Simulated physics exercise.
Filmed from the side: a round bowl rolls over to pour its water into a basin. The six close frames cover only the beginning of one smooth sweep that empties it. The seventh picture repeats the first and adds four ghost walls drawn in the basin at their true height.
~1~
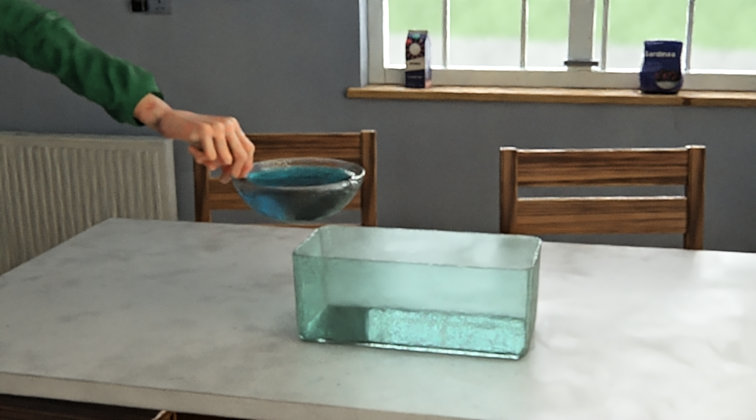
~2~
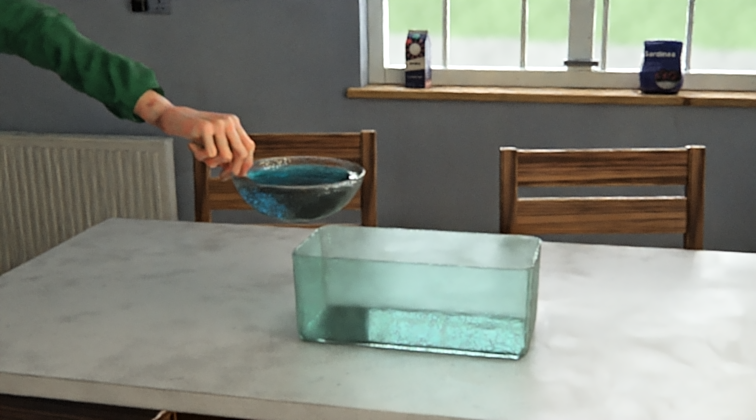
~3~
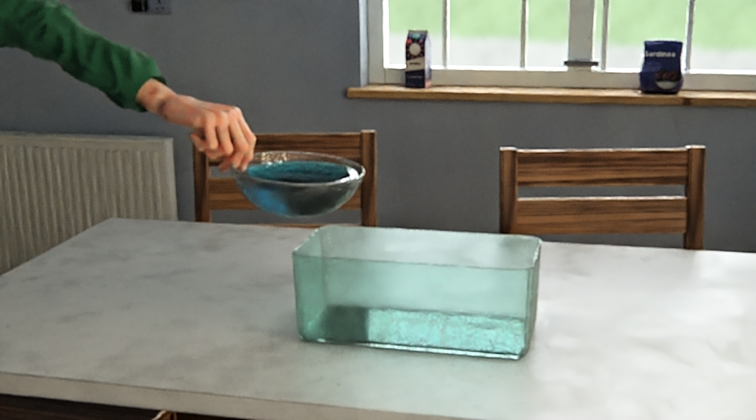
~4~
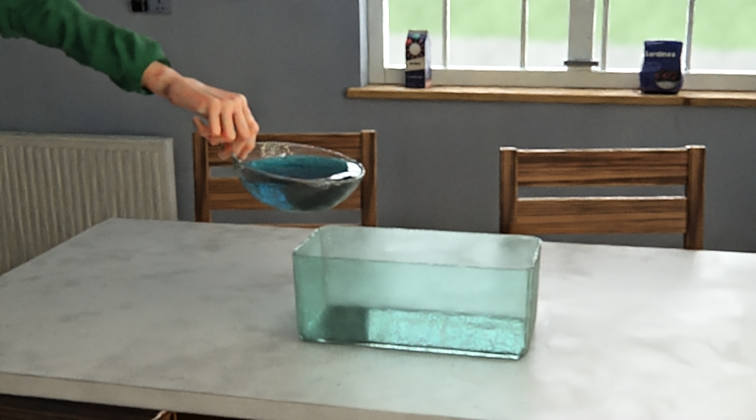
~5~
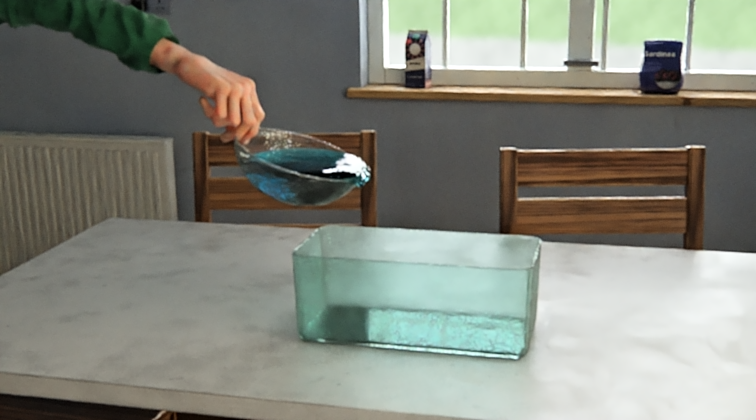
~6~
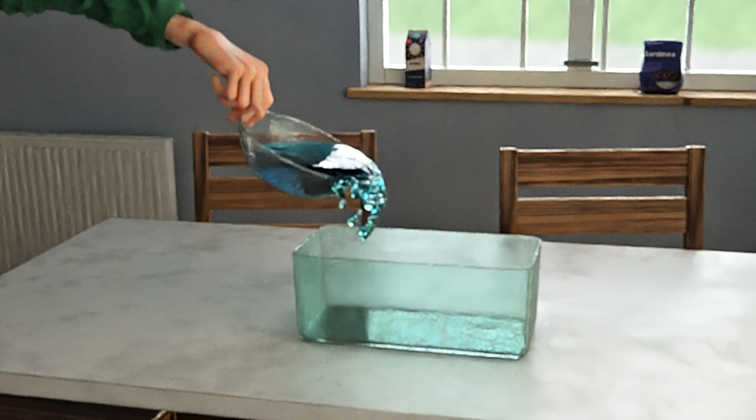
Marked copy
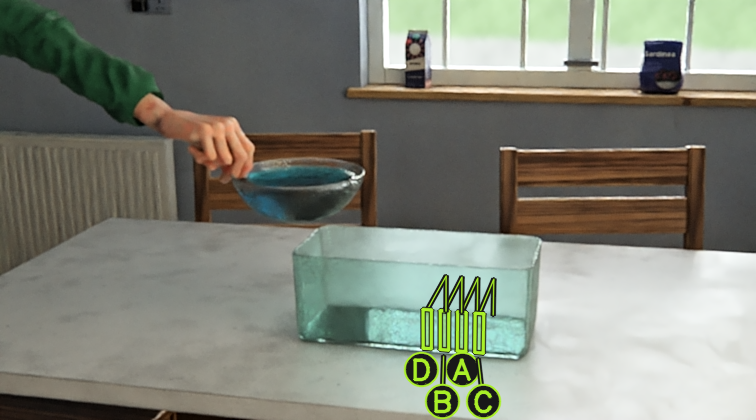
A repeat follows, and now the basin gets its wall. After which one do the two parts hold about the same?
It is D.
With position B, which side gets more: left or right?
The left one.
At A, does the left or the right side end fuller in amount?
More ends on the left.
On the marked copy, A at (460, 357); B at (443, 356); C at (478, 359); D at (426, 354).
Choosing A, about 97 % ends left of the wall and 3 % right of it.
Choosing B, about 91 % ends left of the wall and 8 % right of it.
Choosing C, about 95 % ends left of the wall and 5 % right of it.
Choosing D, about 52 % ends left of the wall and 47 % right of it.
